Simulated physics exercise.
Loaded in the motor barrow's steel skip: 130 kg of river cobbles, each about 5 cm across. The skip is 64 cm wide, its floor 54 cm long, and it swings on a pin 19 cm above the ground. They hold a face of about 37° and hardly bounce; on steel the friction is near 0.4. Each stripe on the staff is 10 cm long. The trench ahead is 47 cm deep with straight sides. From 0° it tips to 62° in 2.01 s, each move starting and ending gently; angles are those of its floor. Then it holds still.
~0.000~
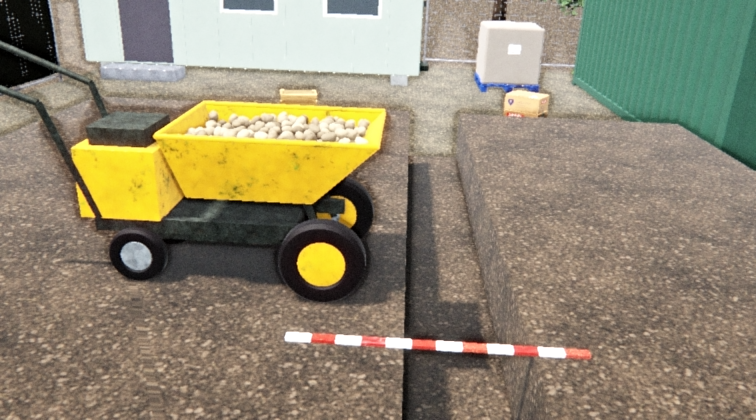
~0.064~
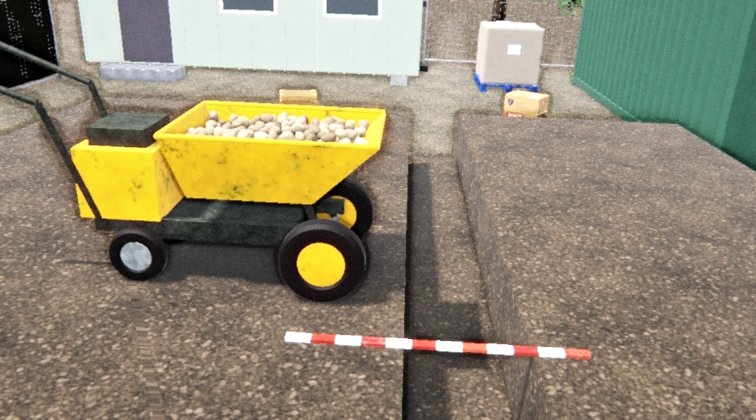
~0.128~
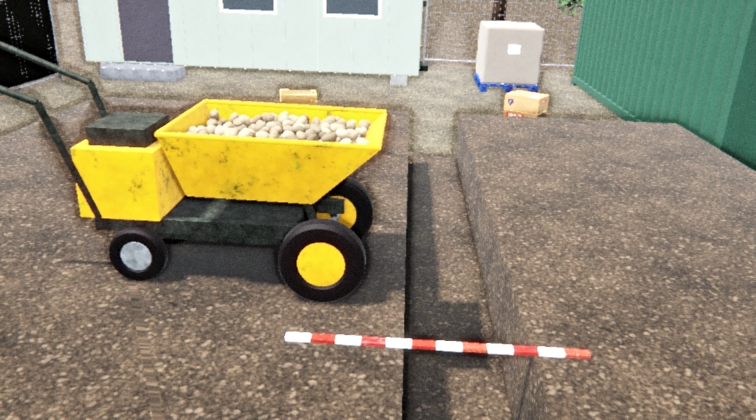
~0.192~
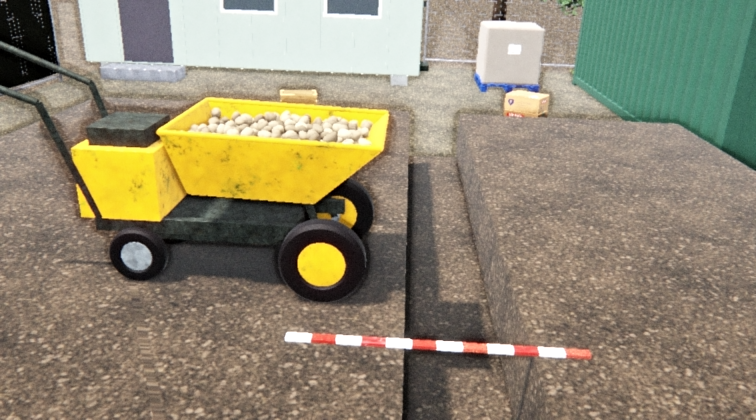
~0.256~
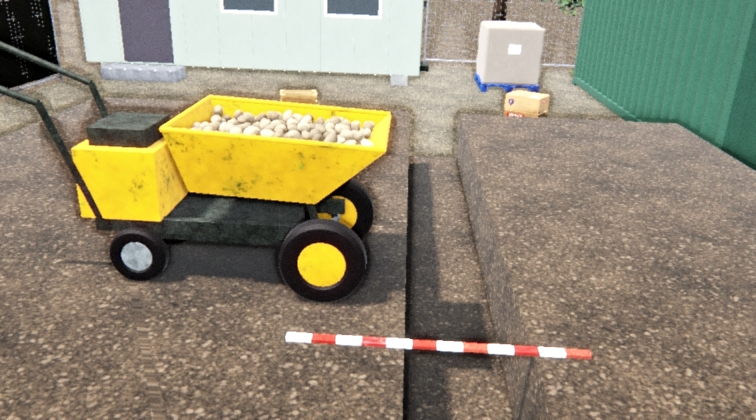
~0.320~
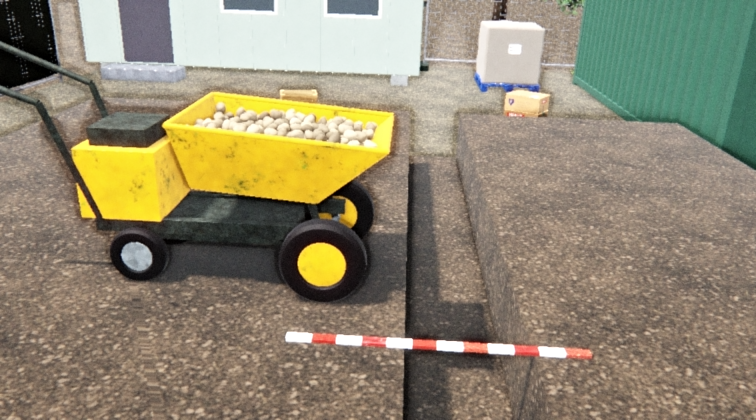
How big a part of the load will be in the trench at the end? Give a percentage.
Some 91 per cent of it.
After 1.5 s the floor is at 52°; 99 % in the skip, 1 % in the trench; the foremost stones are at (462, 219).
After 2.1 s the floor is at 62°; 51 % in the skip, 45 % in the trench, 4 % past the trench; the foremost stones are at (552, 290).
After 2.5 s the floor is at 62°; 26 % in the skip, 65 % in the trench, 9 % past the trench; the foremost stones are at (602, 274).
After 4.4 s the floor is at 62°; 0 % in the skip, 91 % in the trench, 9 % past the trench; the foremost stones are at (629, 266).
